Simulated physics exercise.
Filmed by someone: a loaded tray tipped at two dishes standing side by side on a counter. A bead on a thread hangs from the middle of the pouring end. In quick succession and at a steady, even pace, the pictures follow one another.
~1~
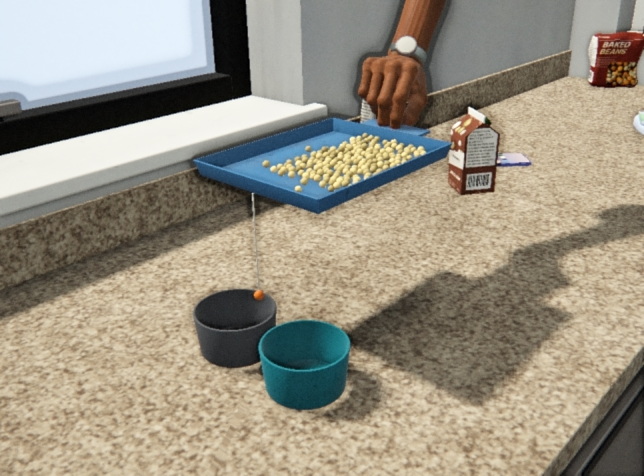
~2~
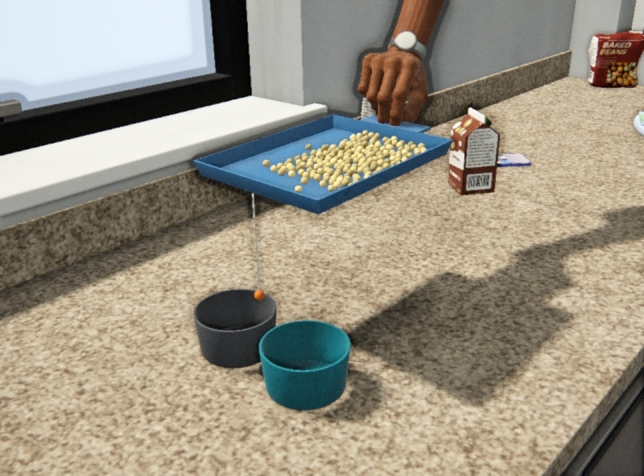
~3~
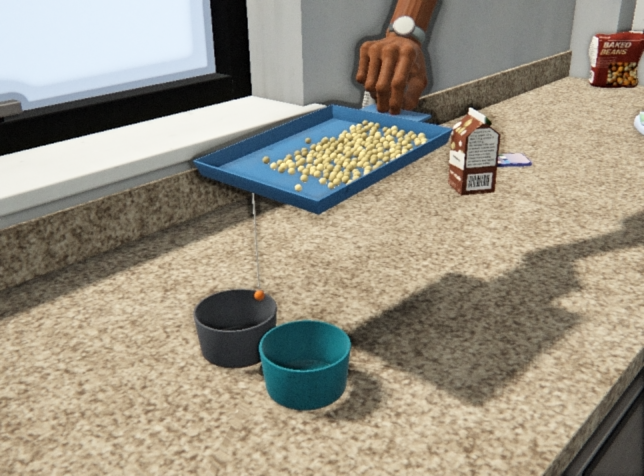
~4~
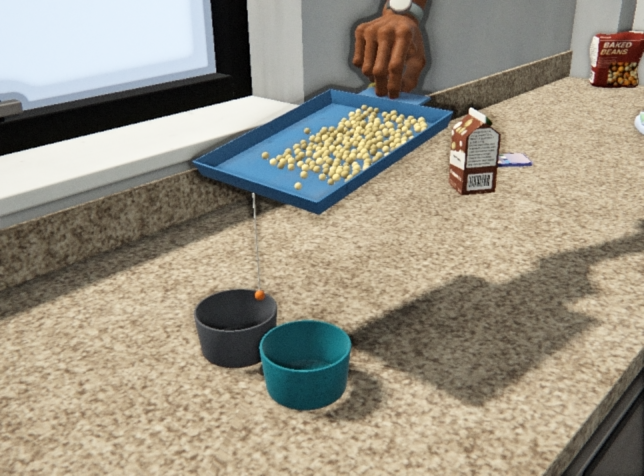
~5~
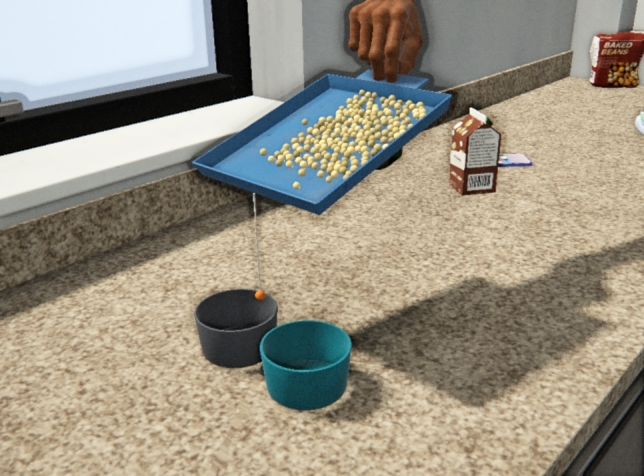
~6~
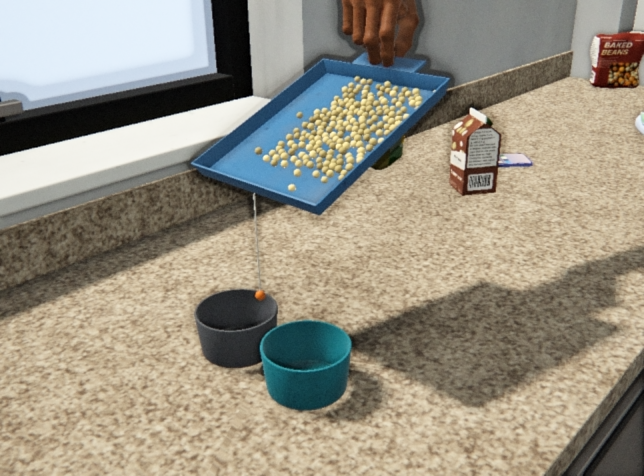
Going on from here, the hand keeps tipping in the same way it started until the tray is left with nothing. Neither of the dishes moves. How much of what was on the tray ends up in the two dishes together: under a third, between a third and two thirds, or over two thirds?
Between a third and two thirds.
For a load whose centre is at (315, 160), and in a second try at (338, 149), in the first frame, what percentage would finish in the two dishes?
Estimate: 50 % first, 50 % second.
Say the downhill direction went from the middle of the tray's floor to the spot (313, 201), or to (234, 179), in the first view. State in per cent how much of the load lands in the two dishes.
The first comes to 90 %, while the second comes to 20 %.
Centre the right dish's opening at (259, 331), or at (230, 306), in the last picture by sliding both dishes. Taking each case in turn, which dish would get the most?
The first arrangement gives the one at right, the second arrangement gives the one at right.
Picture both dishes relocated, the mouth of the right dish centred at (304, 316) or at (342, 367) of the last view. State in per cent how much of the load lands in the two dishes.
First some 0, then 40 per cent.
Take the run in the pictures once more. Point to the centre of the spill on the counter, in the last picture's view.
The middle is around (165, 410).
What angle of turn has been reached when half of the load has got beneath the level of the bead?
Near 105 degrees.
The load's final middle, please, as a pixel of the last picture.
Roughly at (251, 365).
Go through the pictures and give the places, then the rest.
Corners of the pouring end (200, 160) and (318, 197), level; middle of the load (354, 160), soya beans; left dish (205, 342); right dish (274, 382); bead on its thread (259, 295), in the first picture.
Corners of the pouring end (200, 160) and (318, 197), level; middle of the load (354, 158), in the second picture.
Corners of the pouring end (200, 160) and (317, 198), tipped barely, level across its low end; middle of the load (354, 151), in the third picture.
Corners of the pouring end (199, 161) and (317, 199), tipped a little, level across its low end; middle of the load (354, 141), in the fourth picture.
Corners of the pouring end (198, 161) and (316, 200), tipped clearly, level across its low end; middle of the load (352, 132), in the fifth picture.
Corners of the pouring end (197, 162) and (315, 201), tipped clearly, level across its low end; middle of the load (347, 125), roughly two thirds on the move; left dish (206, 342); right dish (275, 382), in the sixth picture.
Just after the last frame, tray tipped steeply; the larger part on the tray; just a few in the right dish; just a few in the left dish; just a few outside both; roughly a quarter in the air.
A moment on, tray tipped past a quarter turn; roughly a quarter on the tray; about a tenth in the right dish; about a tenth in the left dish; roughly a quarter outside both; roughly a third in the air.
Further on, tray tipped past a quarter turn; roughly a quarter in the right dish; roughly a quarter in the left dish; roughly half outside both.
When it is over, tray tipped past a quarter turn; roughly a third in the right dish; roughly a quarter in the left dish; roughly half outside both.
